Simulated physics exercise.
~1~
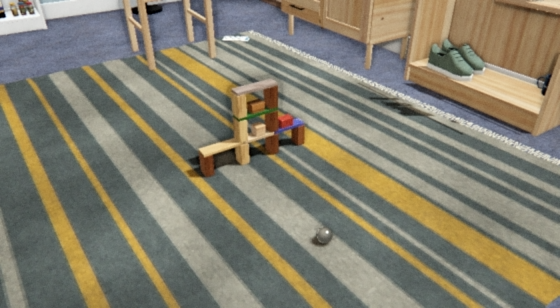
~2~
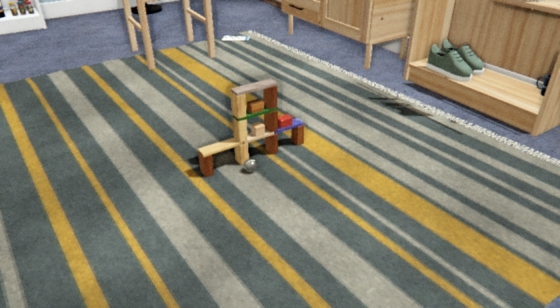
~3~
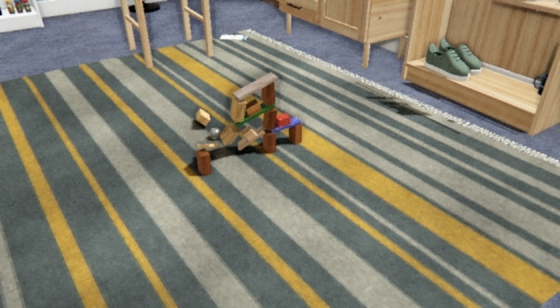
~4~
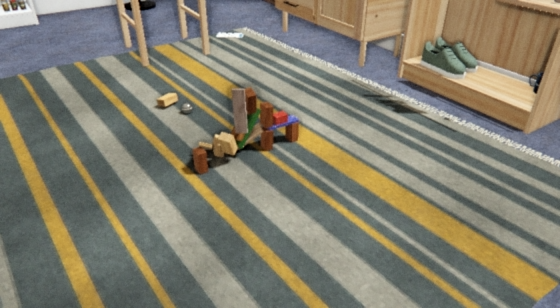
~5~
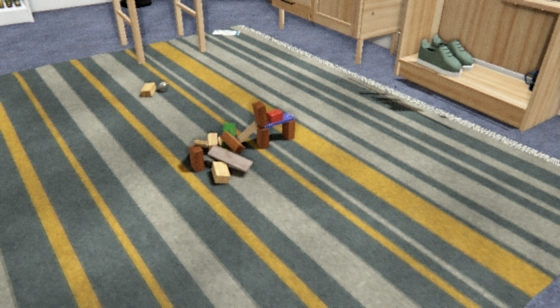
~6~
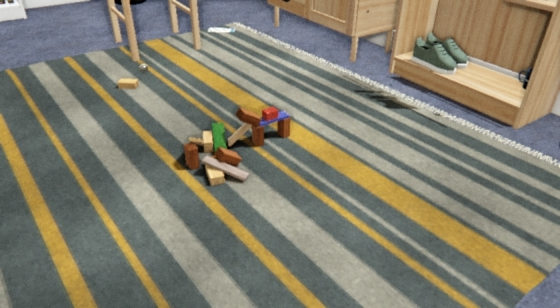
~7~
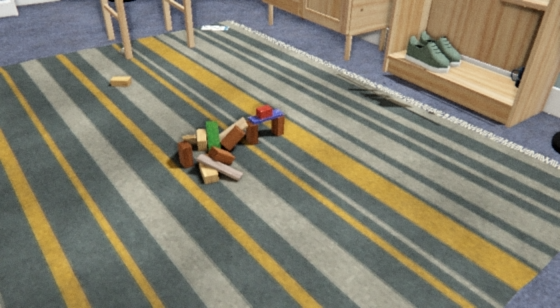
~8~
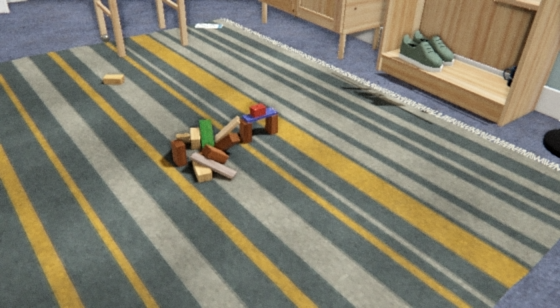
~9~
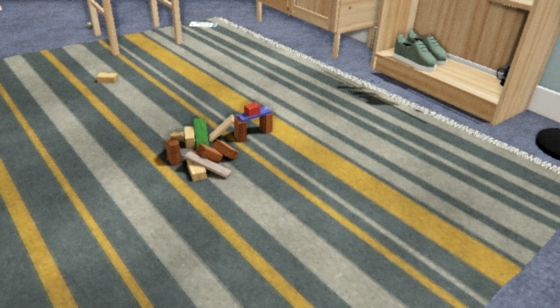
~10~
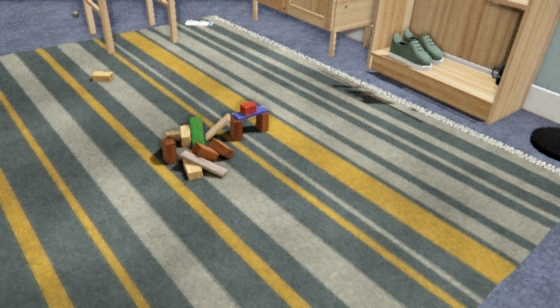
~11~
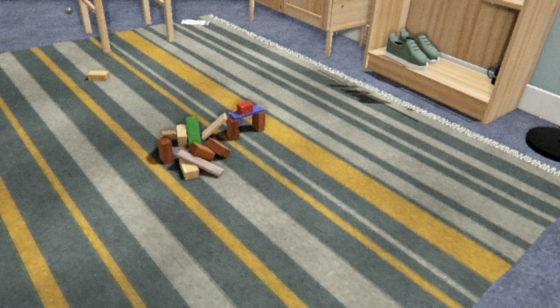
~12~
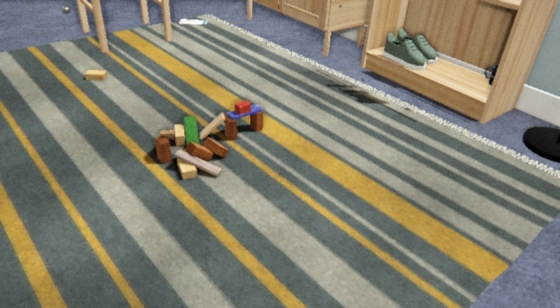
The clip shows a steel ball rolling across a striped rug into a small wooden block structure, which collapses as the ball rolls on toward the upper left. The green plank ends tilted among fallen blocks, while the blue plank and red block stay up.
